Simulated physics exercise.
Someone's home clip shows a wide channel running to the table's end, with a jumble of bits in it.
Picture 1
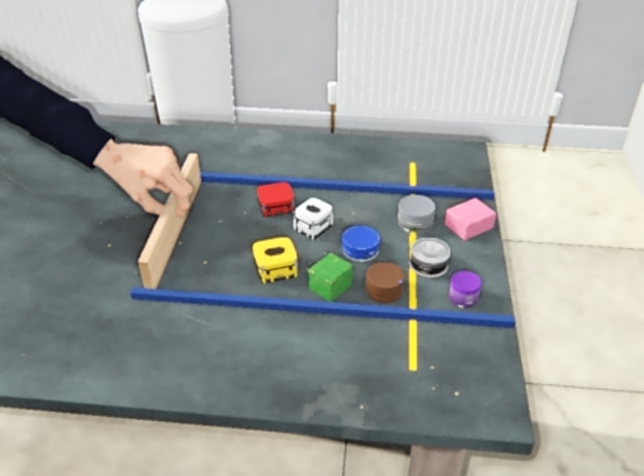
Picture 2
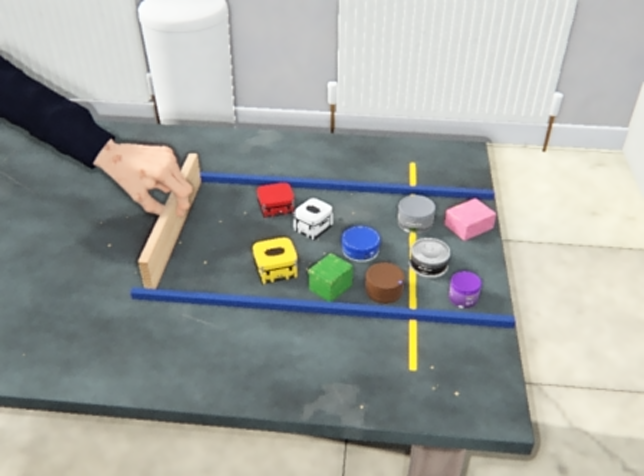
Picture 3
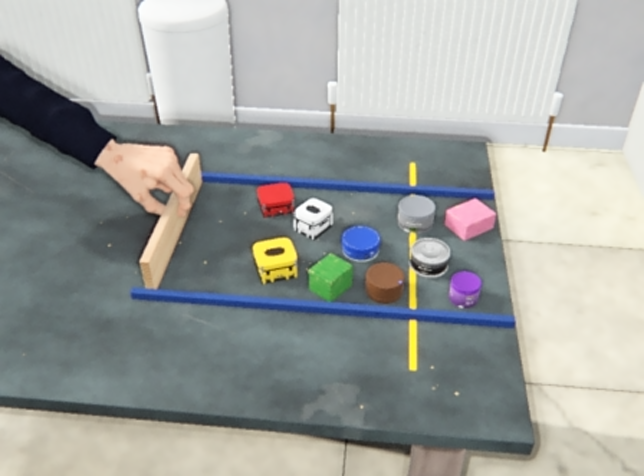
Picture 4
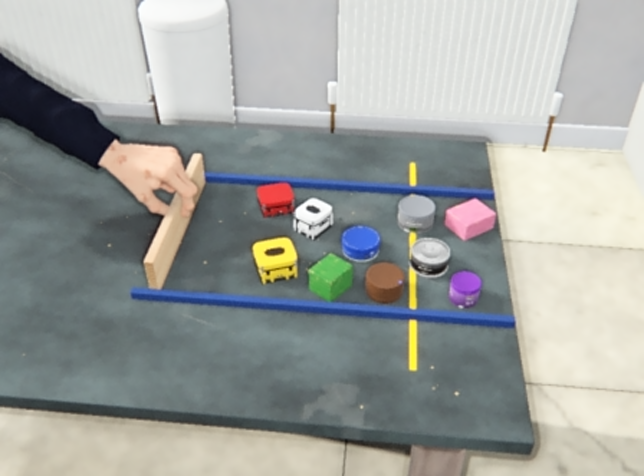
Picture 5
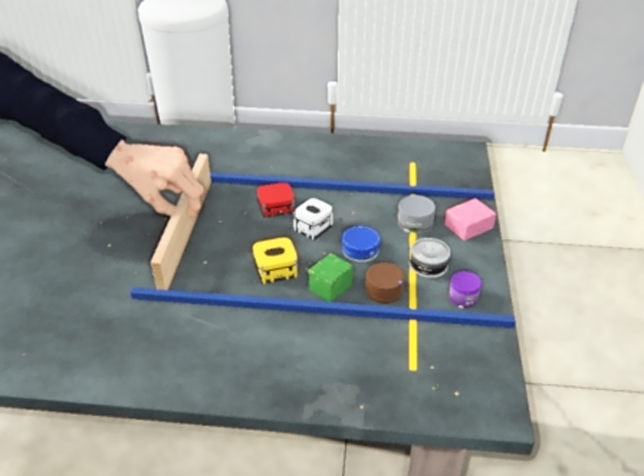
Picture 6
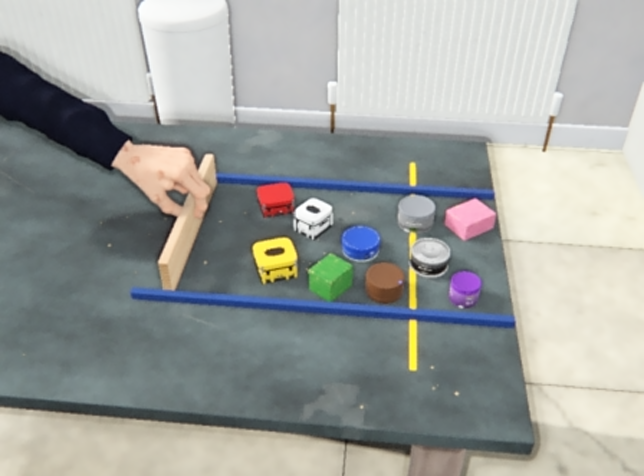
A hand held a wooden board upright at the left of a blue-edged channel, kept it still at first, then slid it slightly right toward the scattered colourful blocks and tins, which stayed put.
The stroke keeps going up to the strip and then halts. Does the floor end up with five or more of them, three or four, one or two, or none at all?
The table is going to lose one piece, maybe two.
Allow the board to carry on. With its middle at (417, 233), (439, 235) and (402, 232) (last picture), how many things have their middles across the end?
Counts per position: 2 / 3 / 1.
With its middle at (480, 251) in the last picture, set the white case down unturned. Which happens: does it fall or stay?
From that start, the object then is safe.
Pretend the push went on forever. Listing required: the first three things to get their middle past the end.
Order: Purple tub, then pink block, then brown lid.
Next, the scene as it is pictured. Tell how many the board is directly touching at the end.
The count in contact is 4.
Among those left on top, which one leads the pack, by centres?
That is the brown lid.
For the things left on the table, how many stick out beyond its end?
The total comes out at 1.
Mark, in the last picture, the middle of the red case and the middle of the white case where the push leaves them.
The red case stops around (429, 213); the white case around (429, 228).
Soon after, none off yet; pink block at rest near (470, 219); purple tub at rest near (465, 290); black tin at rest near (430, 258).
In the end, the number that fall off is one or two; gone, purple tub and pink block.
